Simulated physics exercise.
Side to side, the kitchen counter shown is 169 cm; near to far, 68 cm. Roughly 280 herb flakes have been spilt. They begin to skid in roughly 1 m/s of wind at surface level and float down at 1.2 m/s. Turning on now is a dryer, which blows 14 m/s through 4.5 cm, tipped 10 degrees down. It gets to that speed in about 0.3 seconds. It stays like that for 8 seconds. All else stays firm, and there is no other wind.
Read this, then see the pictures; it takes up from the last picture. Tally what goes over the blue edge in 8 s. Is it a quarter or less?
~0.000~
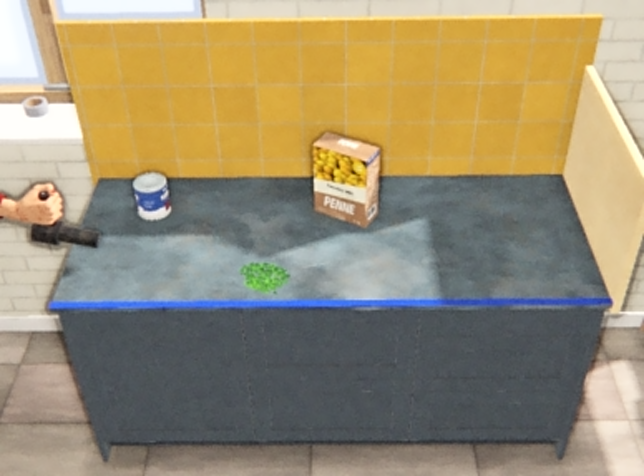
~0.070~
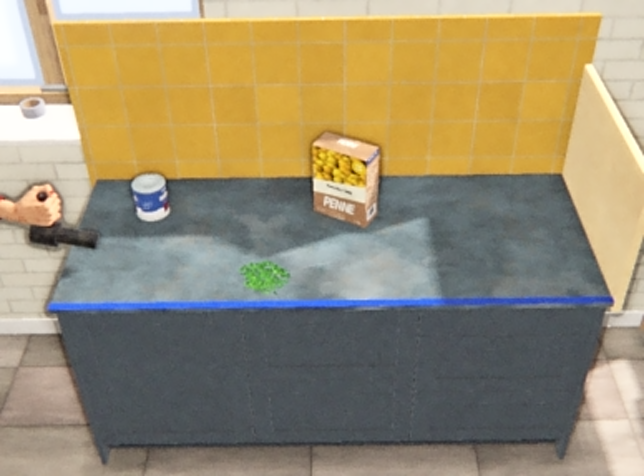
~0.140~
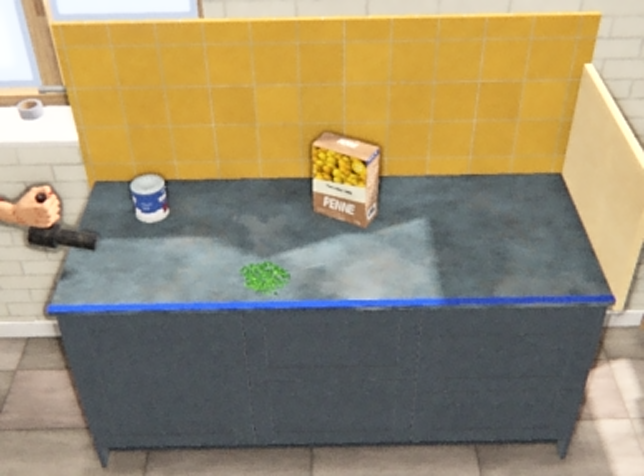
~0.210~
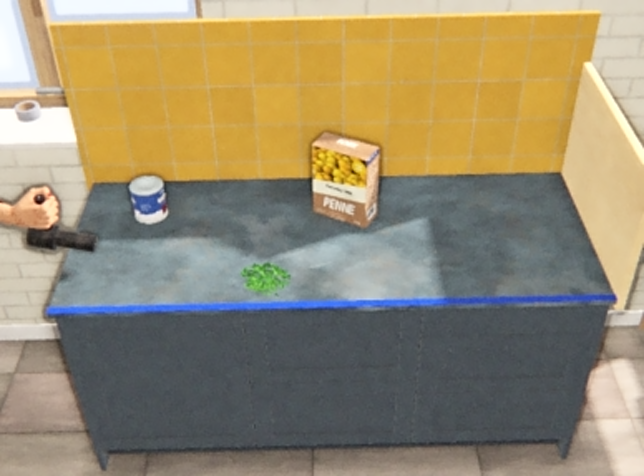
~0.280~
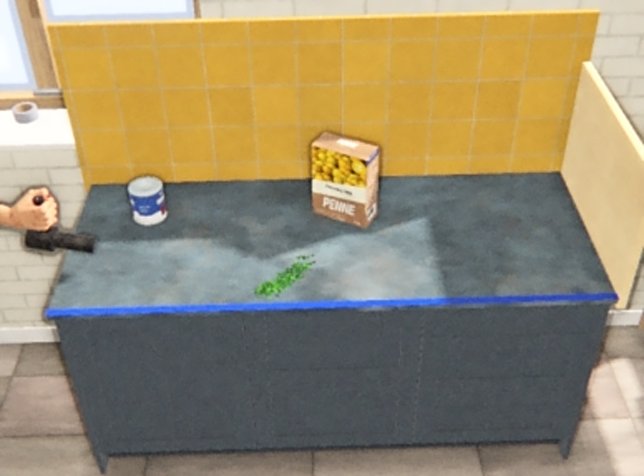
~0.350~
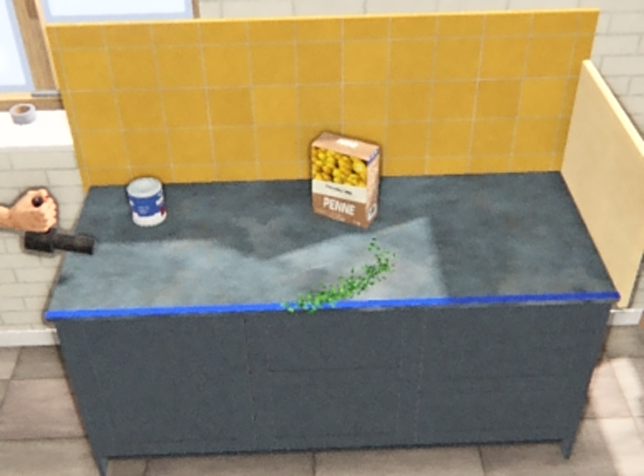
No, it is above a quarter.
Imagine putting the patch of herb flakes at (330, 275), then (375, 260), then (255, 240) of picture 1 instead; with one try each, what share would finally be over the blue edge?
About 80, 15 and 0 in a hundred, in that order.
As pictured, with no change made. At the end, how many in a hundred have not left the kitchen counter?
About 10 % of them are still there at the end.
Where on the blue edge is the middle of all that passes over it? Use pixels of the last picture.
Midpoint of crossings, approx. (390, 306).
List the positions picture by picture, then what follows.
In the first picture, the middle of the herb flakes is near (267, 277), none has stirred yet and the mouth of the dryer is at (99, 240).
In the second picture, the middle of the herb flakes is near (266, 275), none has stirred yet and the blue edge is centred on (331, 306).
In the third picture, the middle of the herb flakes is near (267, 276), none has stirred yet, the top of a carton is at (346, 145) and the top of a tin is at (147, 184).
In the fourth picture, the middle of the herb flakes is near (267, 277) and none has stirred yet.
In the fifth picture, the middle of the herb flakes is near (282, 282), the farthest in sight from the dryer is at (314, 262) and about 70 % have left their places.
In the sixth picture, the middle of the herb flakes is near (350, 290), the farthest in sight from the dryer is at (394, 255) and all have left their places.
After 1.6 s, 84 % are over the blue edge; the middle of those still in play is near (587, 229); 88 % have settled or left.
After 2.6 s, 85 % are over the blue edge; 88 % have settled or left.
After 4.4 s, 87 % are over the blue edge; 92 % have settled or left.
After 8.0 s, at the end, 88 % are over the blue edge.
